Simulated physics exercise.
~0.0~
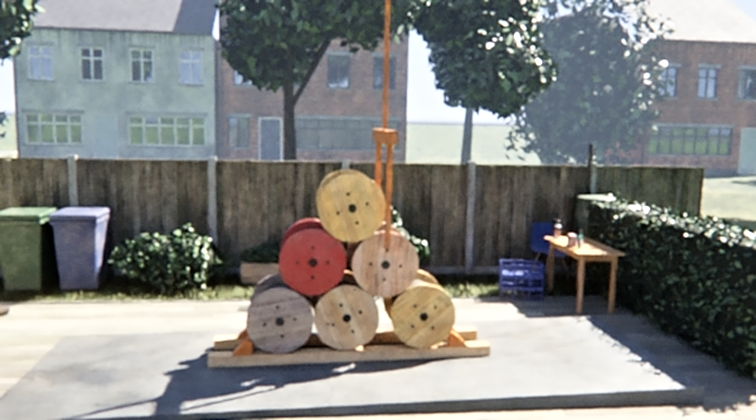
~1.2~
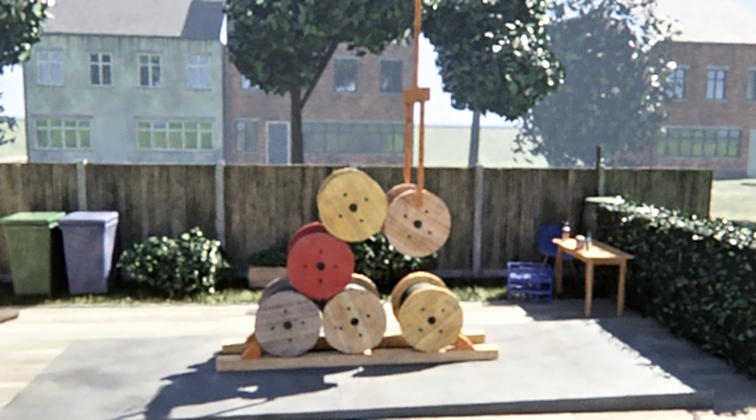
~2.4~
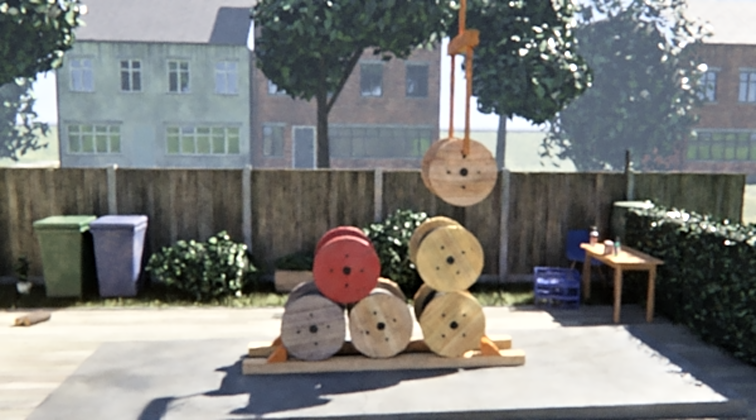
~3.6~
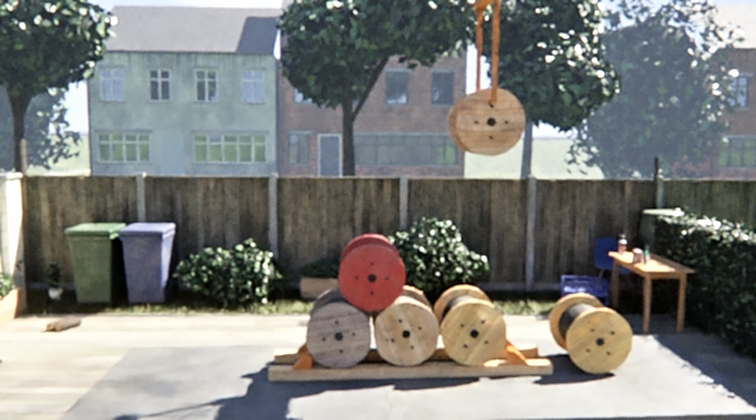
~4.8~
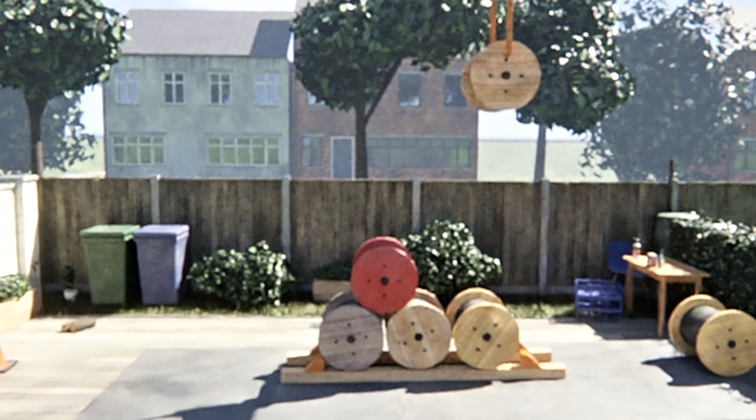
Fenced yard with stacked cable reels, an orange beam lifting one away, a yellow reel dropping and rolling right, red staying put.
